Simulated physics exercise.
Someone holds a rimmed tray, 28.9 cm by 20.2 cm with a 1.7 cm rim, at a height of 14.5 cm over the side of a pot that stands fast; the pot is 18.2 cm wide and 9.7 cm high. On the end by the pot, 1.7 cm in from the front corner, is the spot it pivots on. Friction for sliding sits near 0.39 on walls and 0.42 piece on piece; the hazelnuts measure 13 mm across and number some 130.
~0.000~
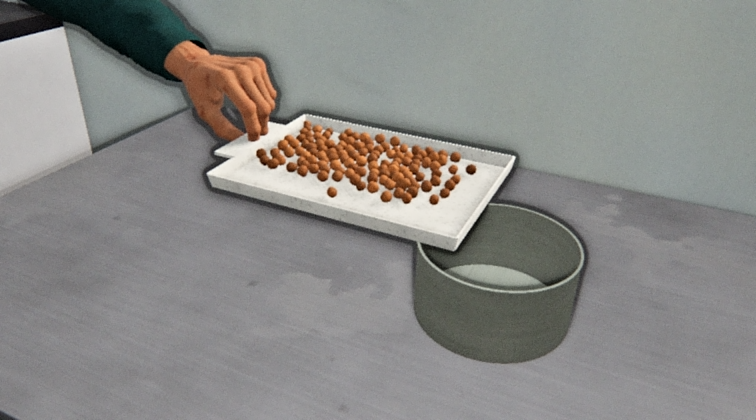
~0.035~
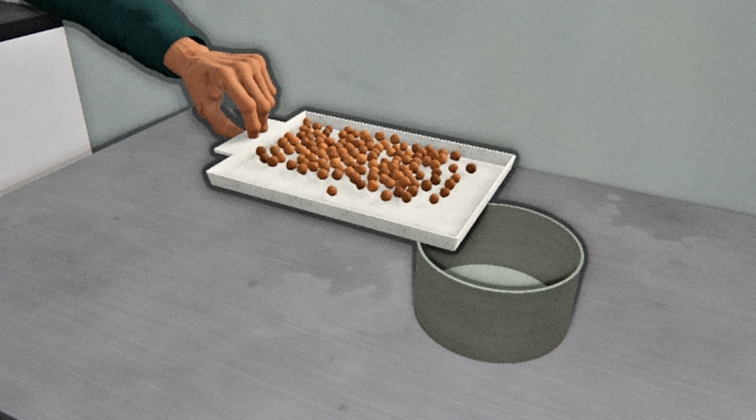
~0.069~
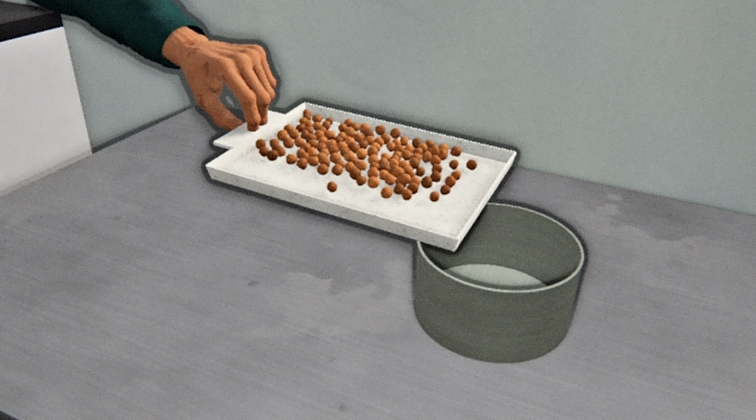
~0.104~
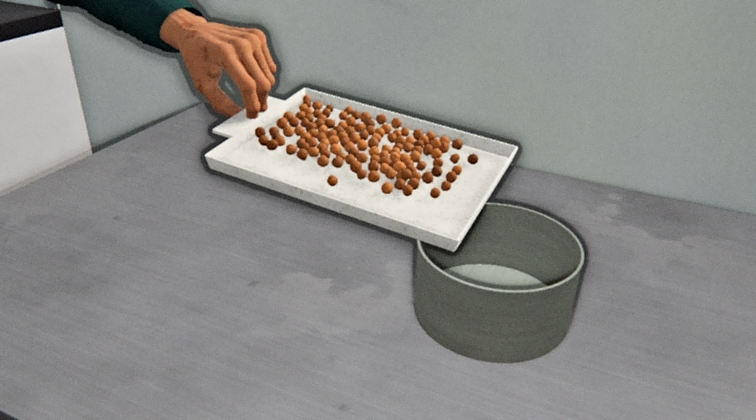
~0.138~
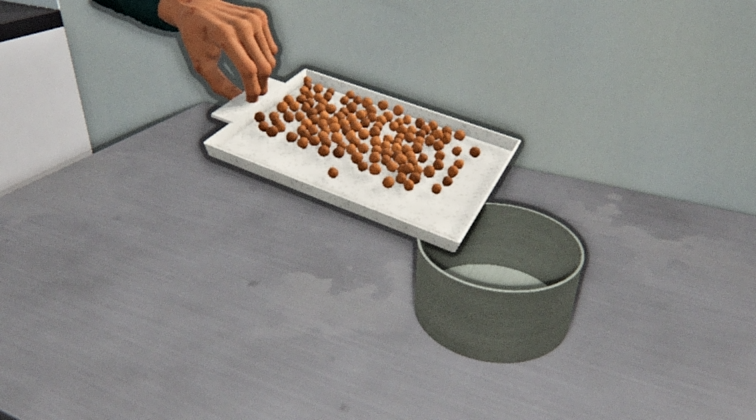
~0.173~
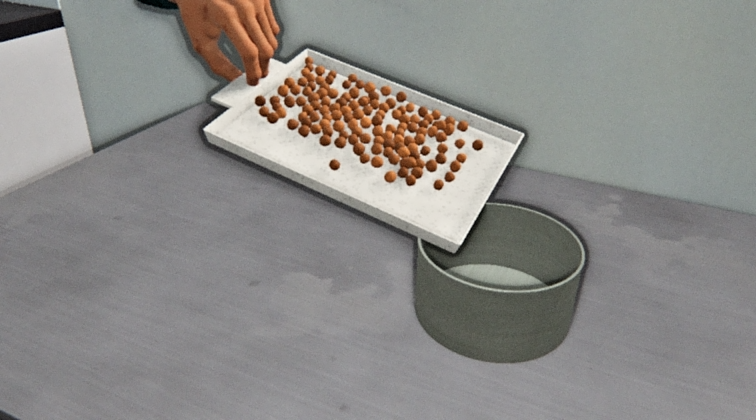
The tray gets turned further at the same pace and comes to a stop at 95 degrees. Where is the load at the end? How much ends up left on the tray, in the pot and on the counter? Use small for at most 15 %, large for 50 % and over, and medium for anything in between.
Tray - small, pot - small, counter - large.
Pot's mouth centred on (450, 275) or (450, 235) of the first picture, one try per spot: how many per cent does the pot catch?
About 55 and 0 per cent.
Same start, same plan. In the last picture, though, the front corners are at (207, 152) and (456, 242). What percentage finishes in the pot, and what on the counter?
In the pot: 0 per cent; on the counter: 100 per cent.
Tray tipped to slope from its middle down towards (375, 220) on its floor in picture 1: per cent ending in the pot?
Something like 0 per cent of the pieces.
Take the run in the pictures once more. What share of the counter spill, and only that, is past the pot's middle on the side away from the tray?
Roughly 90 percent of the spill.
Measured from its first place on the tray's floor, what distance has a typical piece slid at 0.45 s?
It has moved some 8 cm from its start.
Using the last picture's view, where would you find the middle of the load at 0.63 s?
Around (471, 237).
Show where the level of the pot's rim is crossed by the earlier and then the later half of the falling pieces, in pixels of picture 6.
Roughly (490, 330) to begin with, later roughly (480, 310).
After 0.45 s, tilt 56 degrees; the tray holds 100 %, the pot 0 %.
Then, at 0.63 s, tilt 81 degrees; the tray holds 70 %, the pot 0 %.
After 0.94 s, tilt 95 degrees; the tray holds 5 %, the pot 0 %.
In the end, at 1.9 s, tray 0 %, pot 0 %, counter 100 %.
